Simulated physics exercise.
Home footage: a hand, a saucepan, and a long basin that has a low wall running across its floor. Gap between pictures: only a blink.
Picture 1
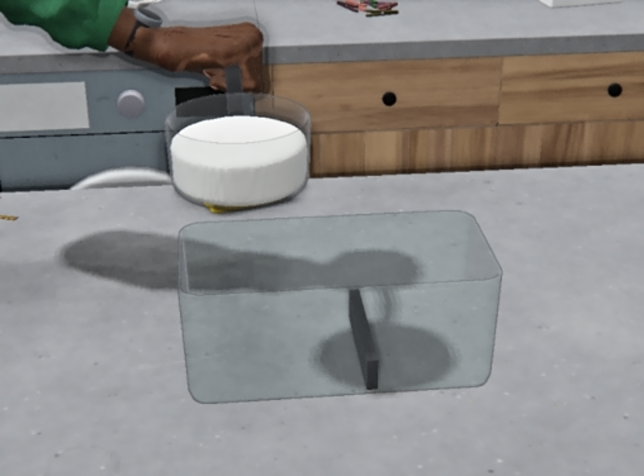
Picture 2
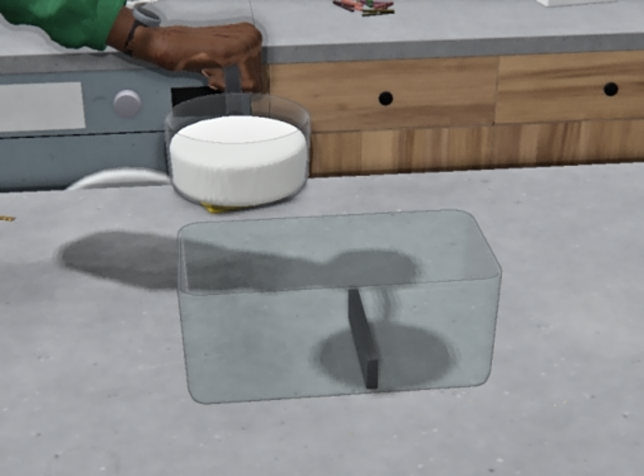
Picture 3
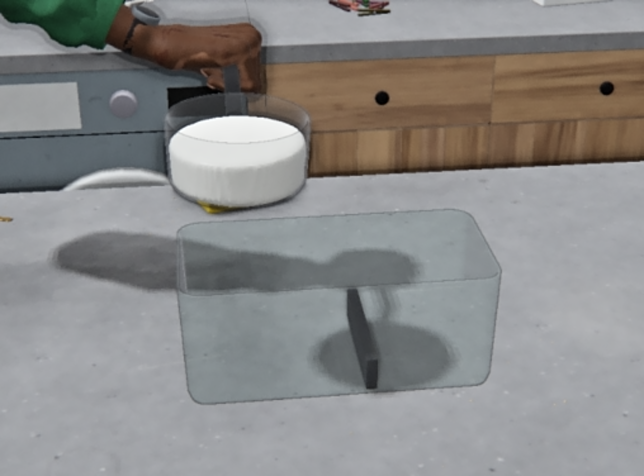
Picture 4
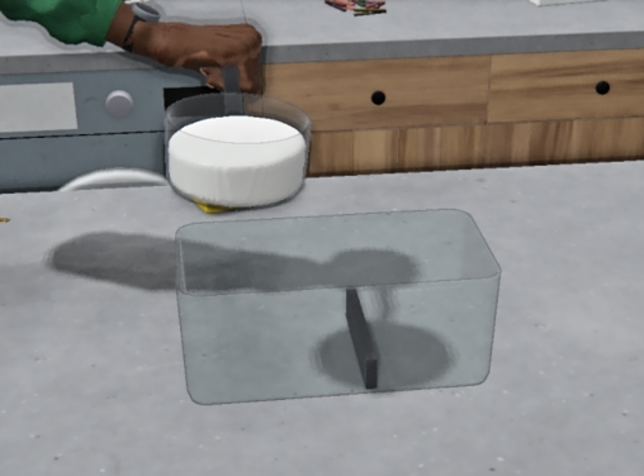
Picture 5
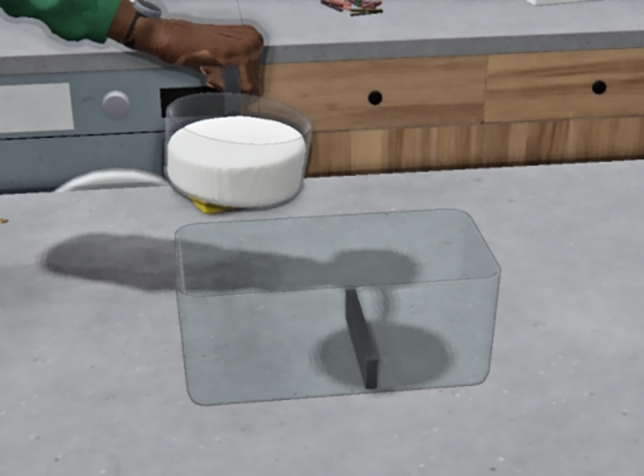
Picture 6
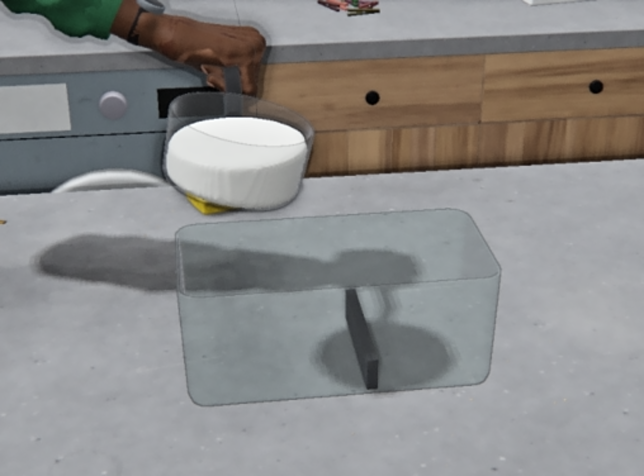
In a home kitchen, a hand slowly tilting a clear container of white liquid to the right above a long, low-walled basin.
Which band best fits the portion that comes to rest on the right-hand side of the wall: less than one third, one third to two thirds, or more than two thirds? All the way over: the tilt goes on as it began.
It is one third to two thirds.
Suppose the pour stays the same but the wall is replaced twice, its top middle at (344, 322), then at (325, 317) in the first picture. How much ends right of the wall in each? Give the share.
First try around 70 percent; second try around 90 percent.
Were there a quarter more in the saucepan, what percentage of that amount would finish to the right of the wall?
Roughly 60 in a hundred.
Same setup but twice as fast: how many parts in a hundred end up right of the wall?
About 30 in a hundred.
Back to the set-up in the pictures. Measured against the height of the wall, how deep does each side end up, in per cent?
30 per cent for the left part, 50 for the right.
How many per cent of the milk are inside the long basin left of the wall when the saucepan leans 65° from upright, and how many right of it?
You'd find 5 per cent on the left and 5 per cent on the right.
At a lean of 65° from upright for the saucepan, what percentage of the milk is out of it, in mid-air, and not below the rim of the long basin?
Roughly 30 percent.
A moment on, the saucepan is tipped part way and 64 per cent is still to pour, 4 is left of the wall and 3 right of it.
Next, the saucepan is tipped on its side and 16 per cent is still to pour, 24 is left of the wall and 50 right of it.
Then the saucepan is tipped on its side and 3 per cent is still to pour, 44 is left of the wall and 51 right of it.
Later the saucepan is tipped on its side and 1 per cent is still to pour, 48 is left of the wall and 51 right of it.
In the end 49 per cent lies left of the wall, 51 right of it and 0 outside.
